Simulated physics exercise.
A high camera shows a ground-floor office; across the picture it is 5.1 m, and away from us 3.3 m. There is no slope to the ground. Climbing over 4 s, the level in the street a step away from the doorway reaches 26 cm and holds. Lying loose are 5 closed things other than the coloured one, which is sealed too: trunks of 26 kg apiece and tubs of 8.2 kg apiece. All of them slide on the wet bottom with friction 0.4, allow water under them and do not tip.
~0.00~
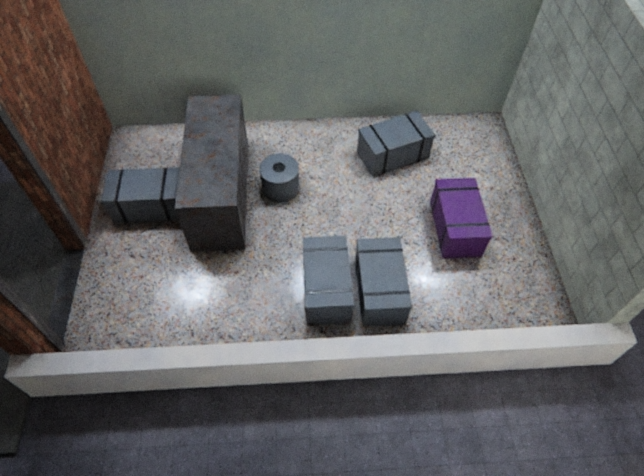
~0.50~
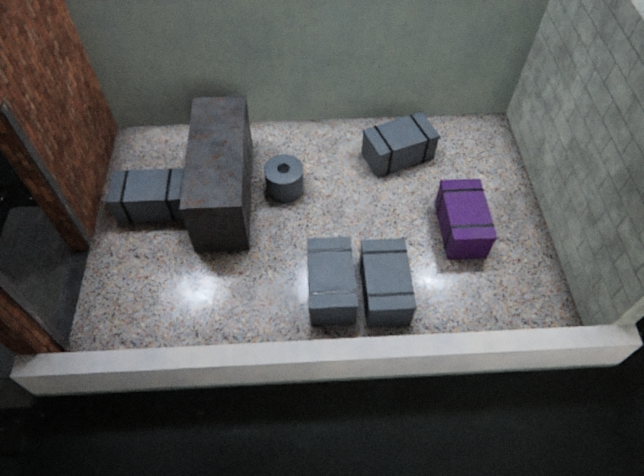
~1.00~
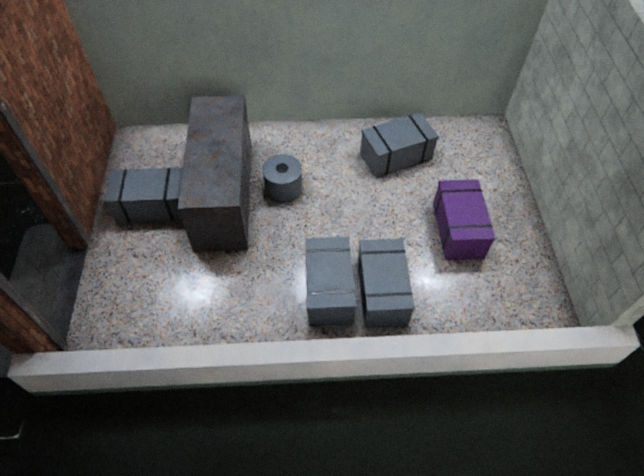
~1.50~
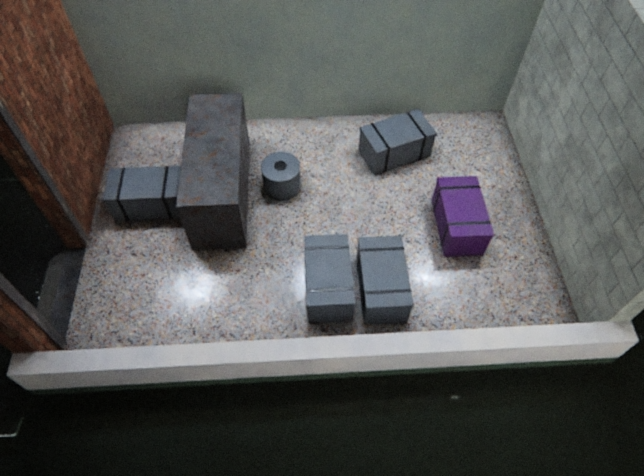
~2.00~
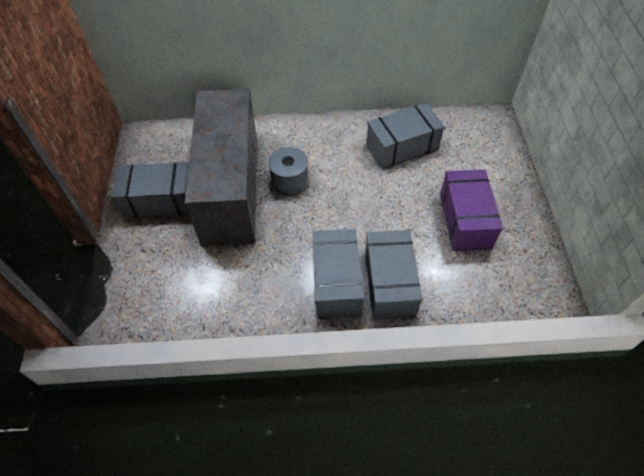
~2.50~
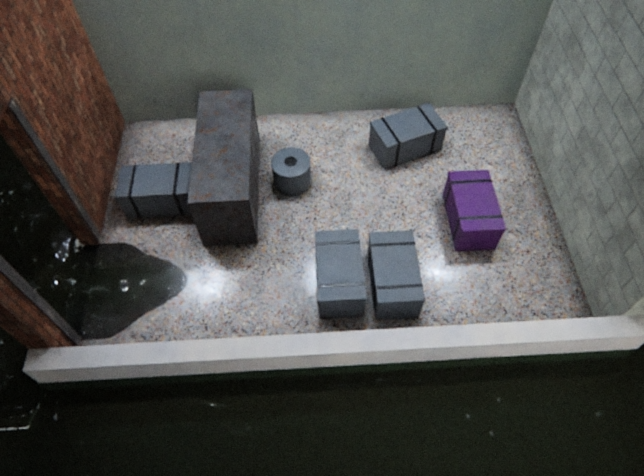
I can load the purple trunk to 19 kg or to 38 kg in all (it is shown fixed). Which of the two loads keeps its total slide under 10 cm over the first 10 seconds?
Final guess: It slides too far regardless.
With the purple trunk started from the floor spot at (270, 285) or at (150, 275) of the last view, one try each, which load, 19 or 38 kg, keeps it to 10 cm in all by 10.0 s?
For the first spot both come up short, for the second both come up short.
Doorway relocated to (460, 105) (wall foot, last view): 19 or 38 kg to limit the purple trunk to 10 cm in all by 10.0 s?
Under that setup, neither option succeeds.
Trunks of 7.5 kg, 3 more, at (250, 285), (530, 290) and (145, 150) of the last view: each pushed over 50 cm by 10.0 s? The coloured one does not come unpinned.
In that order: Past it, over, short of it.
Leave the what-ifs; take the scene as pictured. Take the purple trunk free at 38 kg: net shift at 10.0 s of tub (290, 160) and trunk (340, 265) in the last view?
In turn: 5 cm, 150 cm.
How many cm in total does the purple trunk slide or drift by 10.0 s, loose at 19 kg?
All together it comes to about 200 cm.
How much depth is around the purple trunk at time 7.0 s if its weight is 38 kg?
Close to 3 cm deep.
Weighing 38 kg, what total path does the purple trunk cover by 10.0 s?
120 cm or so in all.
After 3.5 s the purple trunk would be 0 cm from its start with 19 kg and 0 cm from its start with 38 kg; 0 cm of water round it then.
After 4.5 s the purple trunk would be 0 cm from its start with 19 kg and 0 cm from its start with 38 kg; 0 cm of water round it then.
After 7.0 s the purple trunk would be 33 cm from its start with 19 kg and 14 cm from its start with 38 kg; 3 cm of water round it then.
After 10.0 s the purple trunk would be 164 cm from its start with 19 kg and 102 cm from its start with 38 kg; 14 cm of water round it then.
